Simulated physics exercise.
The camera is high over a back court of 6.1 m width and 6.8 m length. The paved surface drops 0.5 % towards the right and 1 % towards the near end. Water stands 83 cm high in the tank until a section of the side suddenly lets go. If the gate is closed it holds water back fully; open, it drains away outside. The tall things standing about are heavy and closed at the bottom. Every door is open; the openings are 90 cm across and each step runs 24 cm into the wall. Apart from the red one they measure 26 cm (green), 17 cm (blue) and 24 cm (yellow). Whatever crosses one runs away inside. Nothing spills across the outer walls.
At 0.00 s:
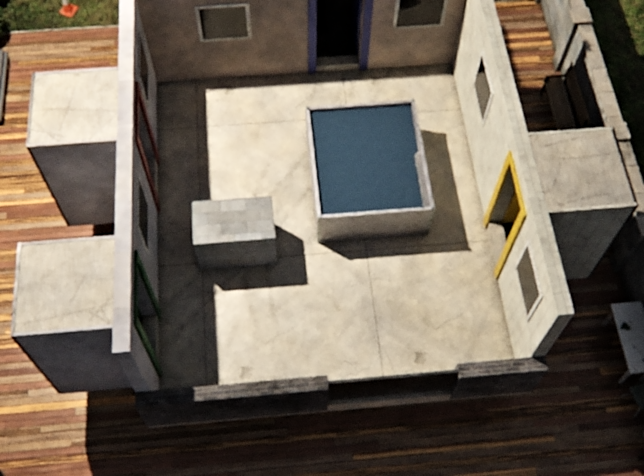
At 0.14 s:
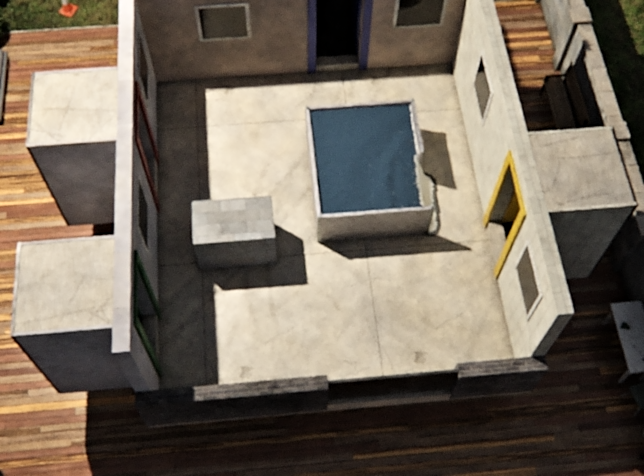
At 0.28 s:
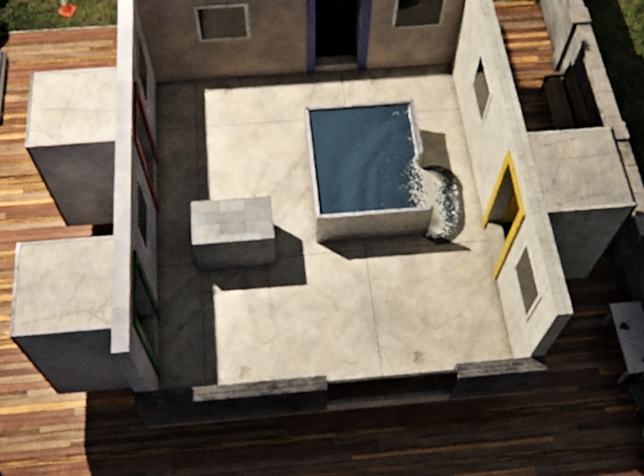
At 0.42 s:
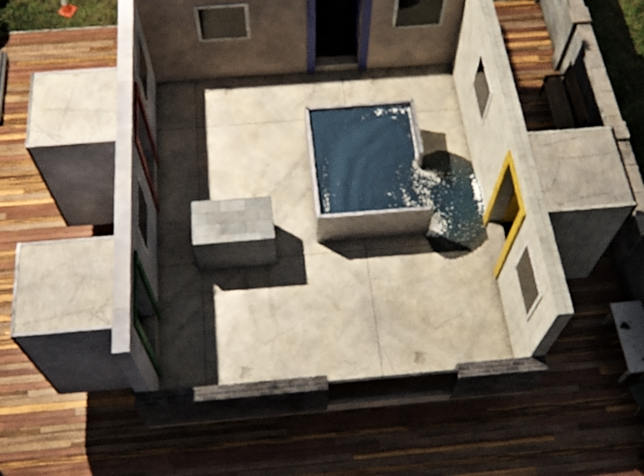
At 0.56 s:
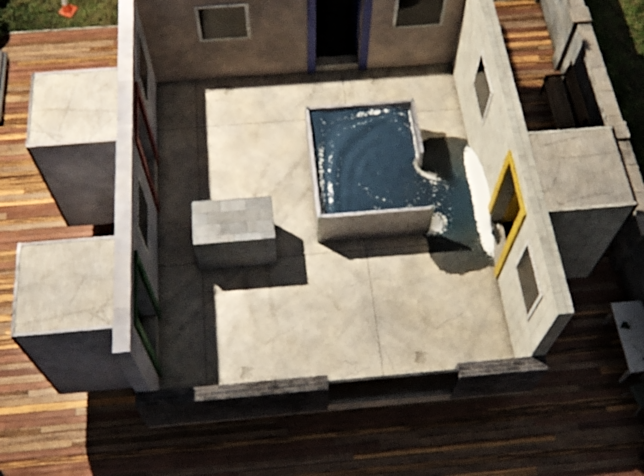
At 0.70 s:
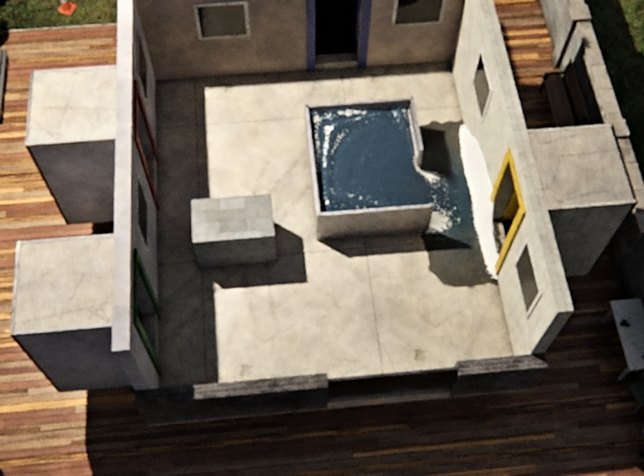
Walled courtyard seen from above, with water pouring through a gap in a raised tank's right side and spreading beside the yellow doorway.
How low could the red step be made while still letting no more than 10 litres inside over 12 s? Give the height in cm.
At least 11.5 cm or so.
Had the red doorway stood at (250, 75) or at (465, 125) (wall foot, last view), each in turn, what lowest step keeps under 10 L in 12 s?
Roughly 8.0 and 10.0 cm.
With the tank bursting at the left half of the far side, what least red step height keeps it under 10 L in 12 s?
Then roughly 7.5 cm.
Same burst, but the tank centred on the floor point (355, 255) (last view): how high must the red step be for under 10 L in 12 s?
About 6.0 cm.
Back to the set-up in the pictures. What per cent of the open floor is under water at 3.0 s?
About 45 per cent.
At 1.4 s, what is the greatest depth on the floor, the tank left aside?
Up to some 63 cm.
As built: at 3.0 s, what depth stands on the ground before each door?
Depths in cm: Red 0, green 0, blue 12, yellow 27.
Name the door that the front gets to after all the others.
Last comes the red one.
After 1.4 s water covers 20 % of the floor, deepest (63 cm) near (475, 208); it has not reached the red door.
After 3.0 s water covers 45 % of the floor, deepest (38 cm) near (473, 200); it has not reached the red door.
After 12.0 s water covers 95 % of the floor, deepest (18 cm) near (395, 383); 10 cm at the red door, 0 litres in over its 26 cm step.
At the red door as built, the water arrived by 4.7 s and peaked near 14 cm at 7.2 s.
With a step of 9.5 cm, 25 litres would have come in within the 12 s; with 13 cm, 3 litres. So under 10 litres takes about 11.5 cm.
